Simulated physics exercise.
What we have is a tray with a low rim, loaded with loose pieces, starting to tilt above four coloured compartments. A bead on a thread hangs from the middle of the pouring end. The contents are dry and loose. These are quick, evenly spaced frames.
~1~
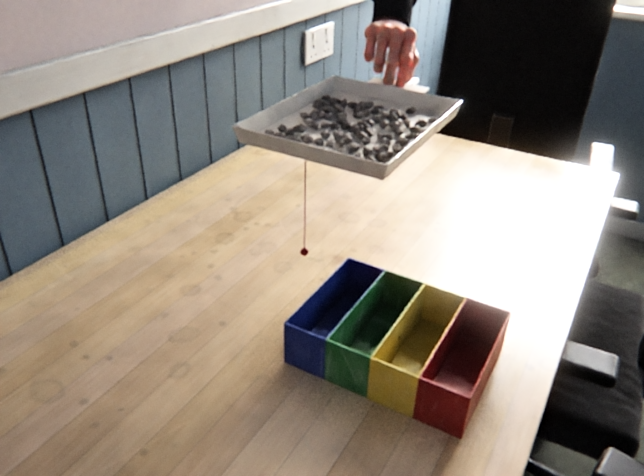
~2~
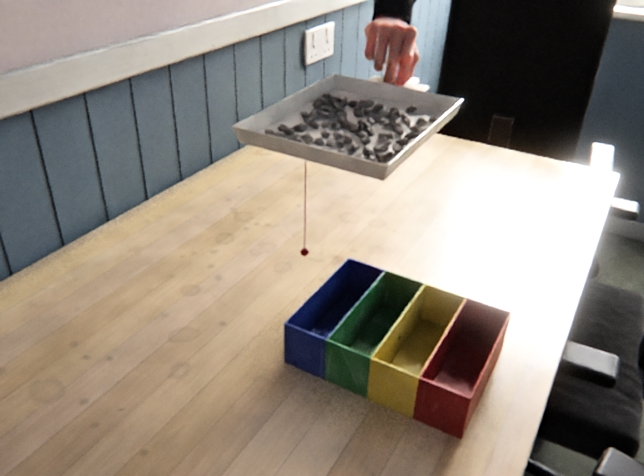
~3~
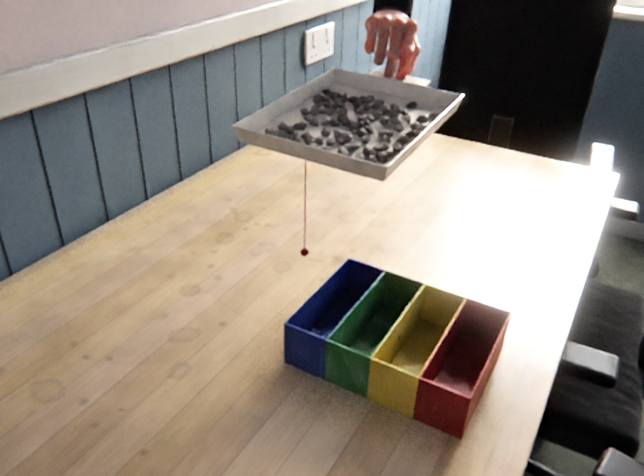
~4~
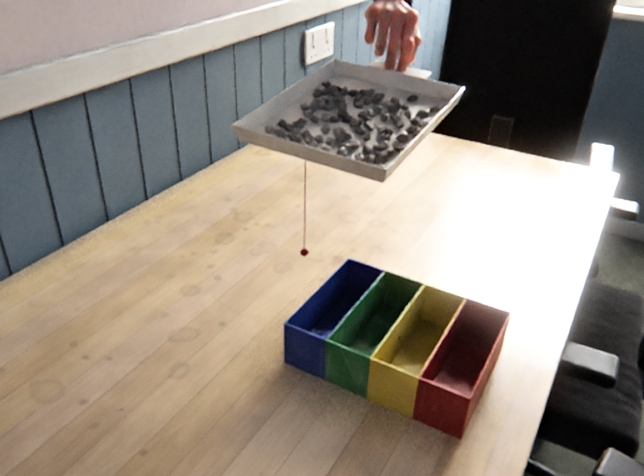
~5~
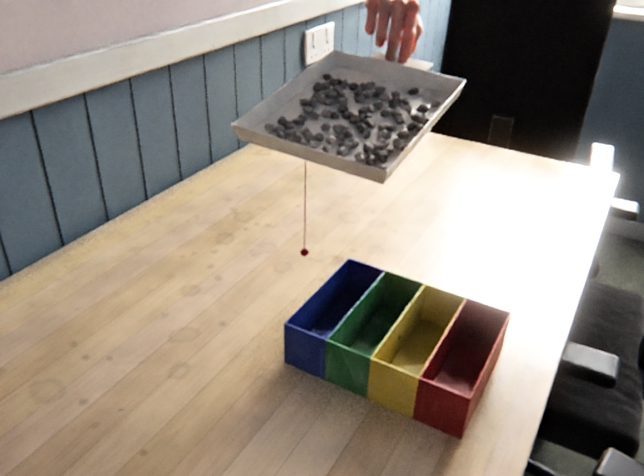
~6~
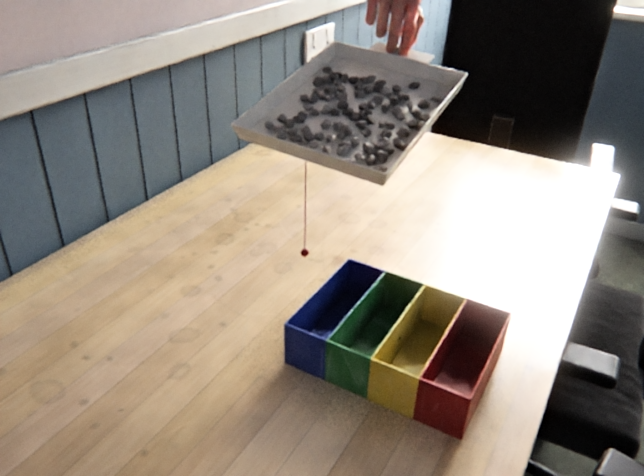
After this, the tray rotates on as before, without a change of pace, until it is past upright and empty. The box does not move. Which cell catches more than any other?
The blue cell gets the most.
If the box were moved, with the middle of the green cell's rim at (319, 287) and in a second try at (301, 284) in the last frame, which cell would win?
At the first place the yellow one, at the second the yellow one.
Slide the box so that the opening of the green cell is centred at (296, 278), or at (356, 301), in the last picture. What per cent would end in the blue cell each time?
The first gives 0 %, the second 30 %.
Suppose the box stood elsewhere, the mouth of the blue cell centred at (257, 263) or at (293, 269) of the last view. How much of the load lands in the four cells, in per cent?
Roughly 100 per cent, and 100 per cent.
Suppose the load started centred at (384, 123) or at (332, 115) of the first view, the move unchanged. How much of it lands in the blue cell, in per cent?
In turn 40 and 40 in a hundred.
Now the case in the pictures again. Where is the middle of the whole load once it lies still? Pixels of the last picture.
Near (339, 330).
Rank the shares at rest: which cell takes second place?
In second place: That green cell.
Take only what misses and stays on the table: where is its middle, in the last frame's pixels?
Roughly at (278, 311).
Shortly afterwards, tray tipped steeply; the whole lot on the tray.
Next, tray tipped right over; near a third on the tray; near a quarter in the blue cell; a little in the green cell; near a quarter falling or outside the box.
Some moments later, tray tipped past a quarter turn; near half in the blue cell; near a quarter in the green cell; near a quarter falling or outside the box.
In the end, tray tipped past a quarter turn; near half in the blue cell; near a quarter in the green cell; none at all in the red cell; none at all in the yellow cell; near a quarter outside the box.
